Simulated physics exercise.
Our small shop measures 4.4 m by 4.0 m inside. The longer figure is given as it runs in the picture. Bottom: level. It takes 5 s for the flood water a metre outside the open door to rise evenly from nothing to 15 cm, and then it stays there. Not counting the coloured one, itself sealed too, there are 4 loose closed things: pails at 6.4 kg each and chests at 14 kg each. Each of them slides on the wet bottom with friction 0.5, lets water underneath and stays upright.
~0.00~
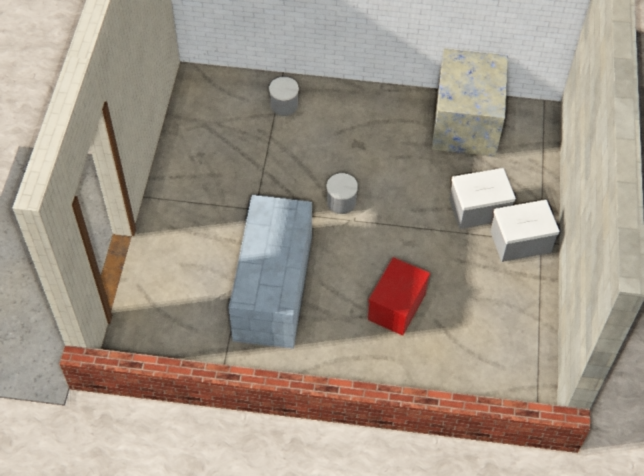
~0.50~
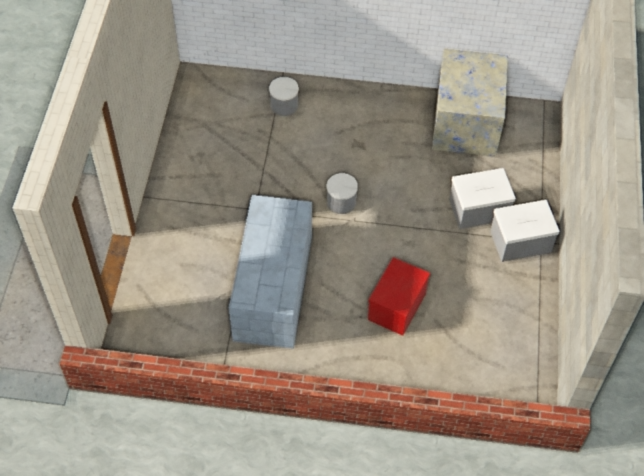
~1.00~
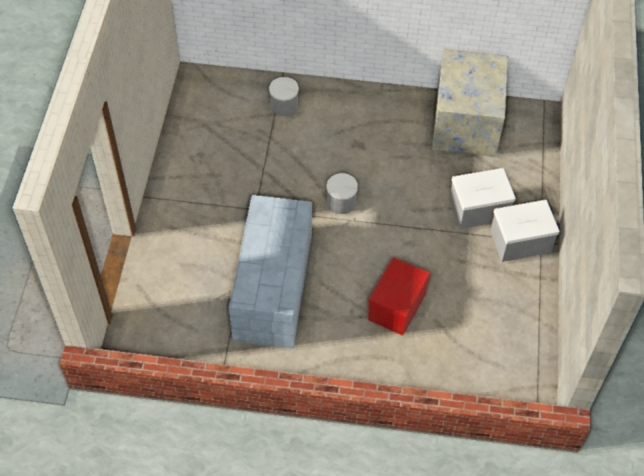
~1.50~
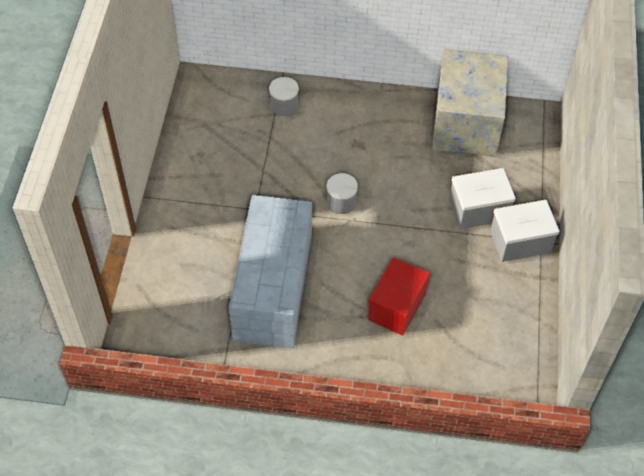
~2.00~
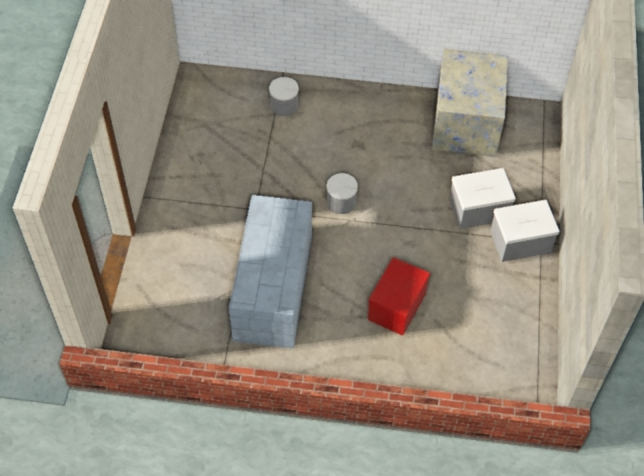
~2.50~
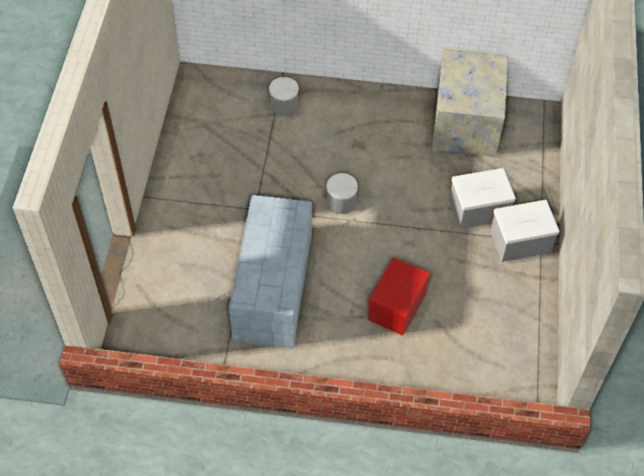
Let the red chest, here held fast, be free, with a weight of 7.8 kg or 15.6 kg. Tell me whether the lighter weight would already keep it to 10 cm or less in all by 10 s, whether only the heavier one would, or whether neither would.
I'd say it gets by with the lighter one.
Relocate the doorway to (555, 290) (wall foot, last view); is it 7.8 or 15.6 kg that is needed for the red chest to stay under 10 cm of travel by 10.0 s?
Well, then both options come up short.
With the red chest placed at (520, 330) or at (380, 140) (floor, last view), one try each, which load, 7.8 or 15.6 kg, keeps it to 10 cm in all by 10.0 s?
Taking them in turn, the lighter mass keeps it, and the lighter mass keeps it.
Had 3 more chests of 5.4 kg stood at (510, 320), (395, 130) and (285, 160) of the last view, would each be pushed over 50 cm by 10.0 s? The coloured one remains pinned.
Listed in turn, they go beneath the bar, beneath the bar, over the bar.
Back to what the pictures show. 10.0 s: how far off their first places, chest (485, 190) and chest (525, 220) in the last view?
The first is 0 cm from its start, the second 0 cm.
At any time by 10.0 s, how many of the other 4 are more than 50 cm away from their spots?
That comes to 0.
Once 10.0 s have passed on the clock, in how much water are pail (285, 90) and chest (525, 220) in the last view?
First about 4 cm, second about 1 cm.
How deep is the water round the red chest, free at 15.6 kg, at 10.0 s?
Around 1 cm.
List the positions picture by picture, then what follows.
The first picture shows the red chest at (400, 286) rests on the ground; water covers 0.0 m2; 0 of 5 have shifted.
The second picture shows the red chest at (400, 286), on the bottom; 0.0 m2 under water; 0 of 5 have shifted.
The third picture shows the red chest at (400, 286), on the bottom; water covers 0.0 m2; 0 of 5 have shifted.
The fourth picture shows the red chest at (400, 286) rests on the ground; water covers 0.0 m2; 0 of 5 have shifted.
The fifth picture shows the red chest at (400, 286), on the bottom; water covers 0.0 m2; 0 of 5 have shifted.
The sixth picture shows the red chest at (400, 286), on the bottom; water covers 0.0 m2; 0 of 5 have shifted.
After 3.5 s the red chest would be 0 cm from its start with 7.8 kg and 0 cm from its start with 15.6 kg; 0 cm of water round it then.
After 4.5 s the red chest would be 0 cm from its start with 7.8 kg and 0 cm from its start with 15.6 kg; 0 cm of water round it then.
After 7.0 s the red chest would be 0 cm from its start with 7.8 kg and 0 cm from its start with 15.6 kg; 1 cm of water round it then.
After 10.0 s the red chest would be 0 cm from its start with 7.8 kg and 0 cm from its start with 15.6 kg; 1 cm of water round it then.
